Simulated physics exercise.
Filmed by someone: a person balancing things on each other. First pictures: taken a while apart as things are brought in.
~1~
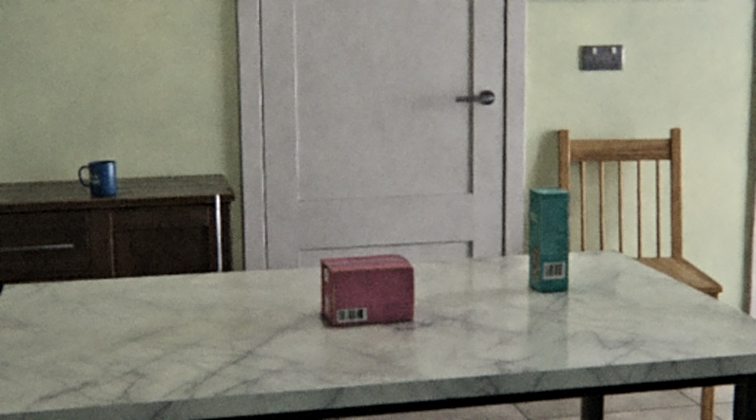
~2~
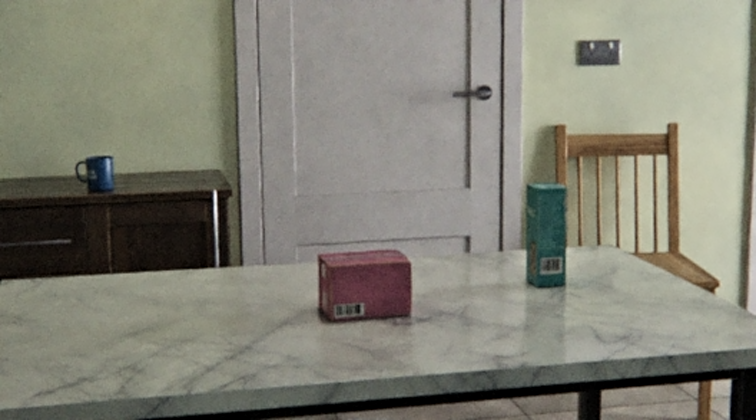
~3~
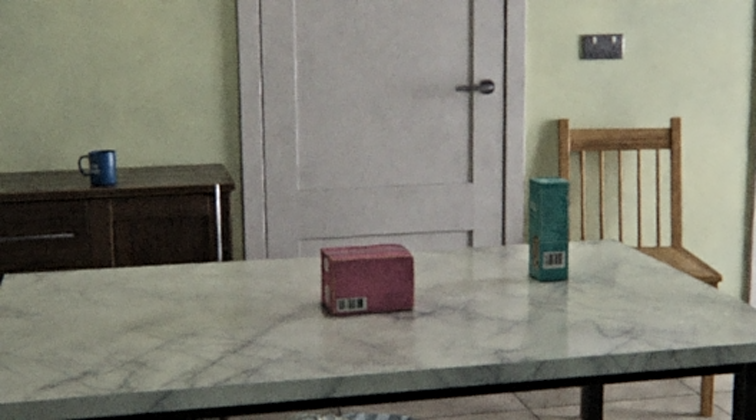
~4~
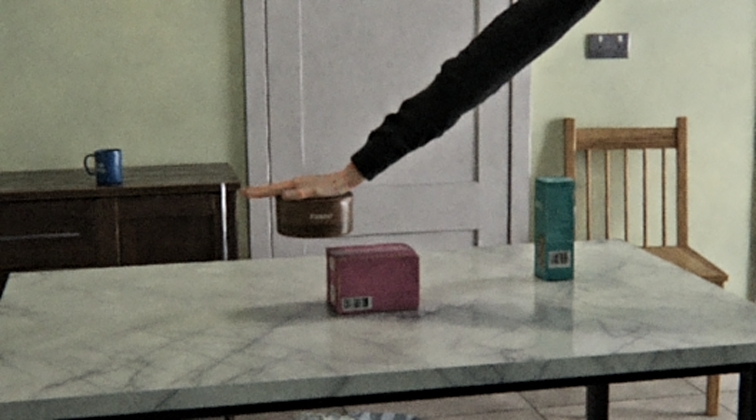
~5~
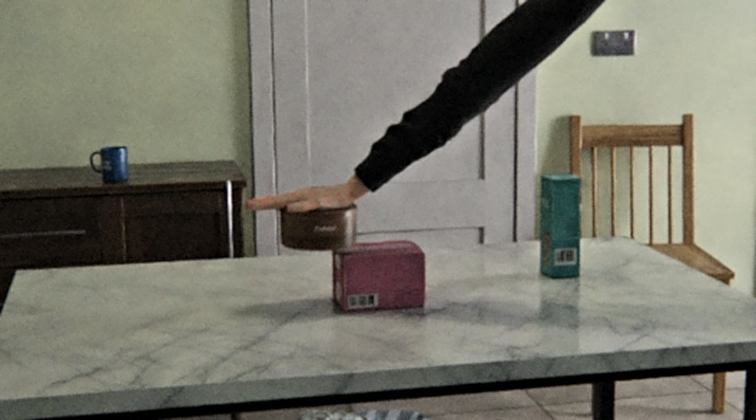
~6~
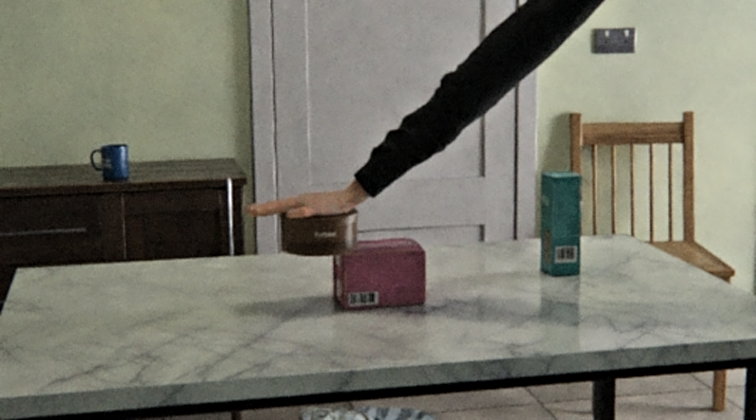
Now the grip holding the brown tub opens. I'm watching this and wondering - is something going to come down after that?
The balance fails.
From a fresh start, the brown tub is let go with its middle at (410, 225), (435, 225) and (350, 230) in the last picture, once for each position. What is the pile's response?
So the first time it stays intact, the second time it tips over, and the third time it stays intact.
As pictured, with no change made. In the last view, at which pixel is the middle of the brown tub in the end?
In the final view it sits at roughly (284, 269).
Then, 0.30 s past the last view, brown tub now fallen.
Then, 0.80 s past the last view, nothing new.
Finally, fallen, brown tub; the other 2 still in place. Final places as the last picture's camera would see them, brown tub near (284, 269). The pile loses its balance.
